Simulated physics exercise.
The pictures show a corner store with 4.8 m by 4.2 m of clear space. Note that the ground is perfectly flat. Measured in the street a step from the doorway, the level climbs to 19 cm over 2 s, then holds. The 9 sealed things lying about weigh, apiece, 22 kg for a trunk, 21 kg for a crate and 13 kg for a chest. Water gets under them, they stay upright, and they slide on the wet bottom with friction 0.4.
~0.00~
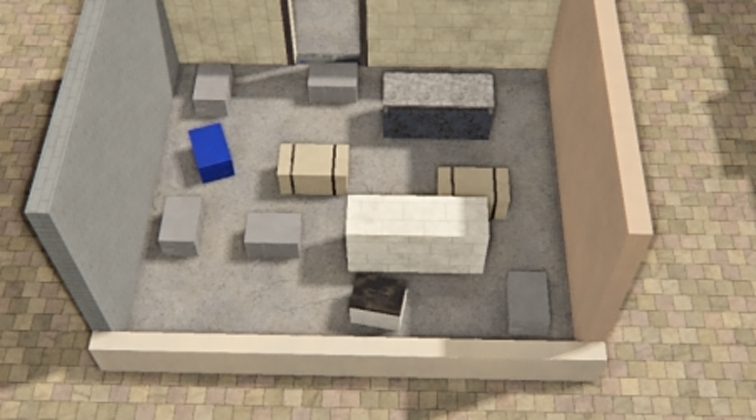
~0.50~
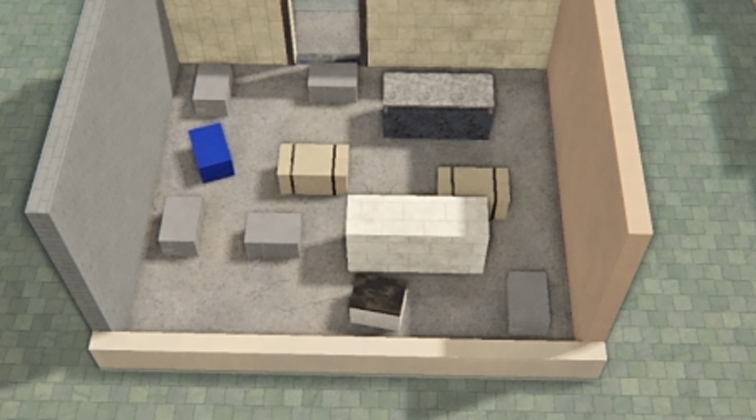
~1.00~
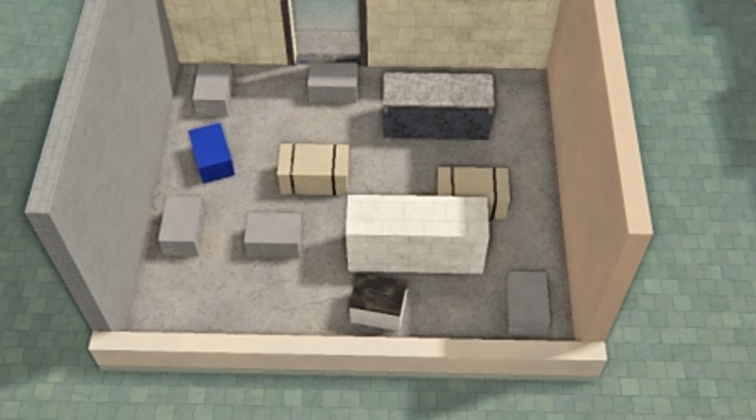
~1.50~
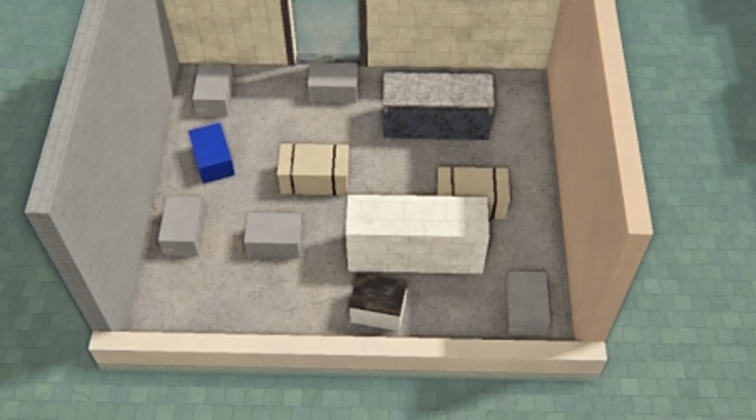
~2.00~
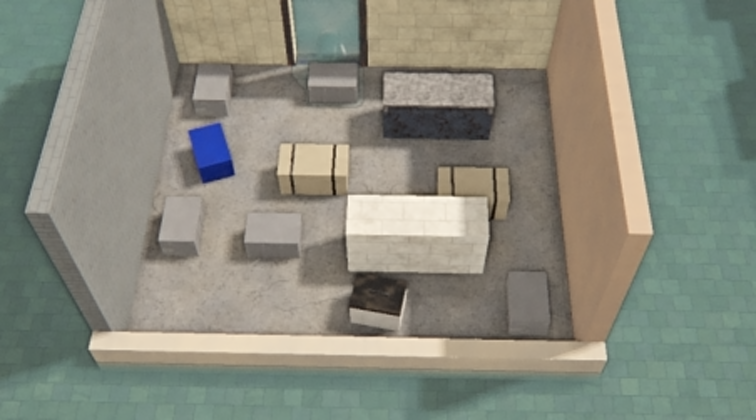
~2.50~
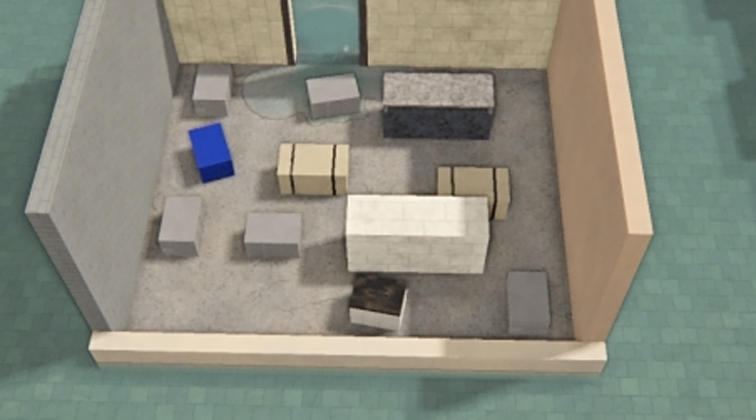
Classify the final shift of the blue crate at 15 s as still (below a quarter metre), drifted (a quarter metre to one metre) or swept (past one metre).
Still.
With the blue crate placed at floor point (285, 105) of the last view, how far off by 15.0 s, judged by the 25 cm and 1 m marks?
Short answer, it goes a modest way.
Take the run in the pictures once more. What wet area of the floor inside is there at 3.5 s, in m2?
Some 5.0 m2.
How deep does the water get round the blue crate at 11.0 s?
Close to 7 centimetres.
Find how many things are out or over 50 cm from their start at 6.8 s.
The number by then is 2.
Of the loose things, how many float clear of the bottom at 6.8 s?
0.
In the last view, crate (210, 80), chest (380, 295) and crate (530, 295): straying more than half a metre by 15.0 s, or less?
Order as asked: Below, beyond, below.
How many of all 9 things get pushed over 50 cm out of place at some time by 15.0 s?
I get 6.
After 3.5 s the blue crate is near (209, 145), 0.0 m from its start, aground; 0 afloat.
After 6.8 s the blue crate is near (207, 146), 0.0 m from its start, aground; 0 afloat.
After 11.0 s the blue crate is near (207, 146), 0.0 m from its start, aground; 0 afloat.
After 15.0 s the blue crate is near (215, 142), 0.1 m from its start, aground; 6 afloat.
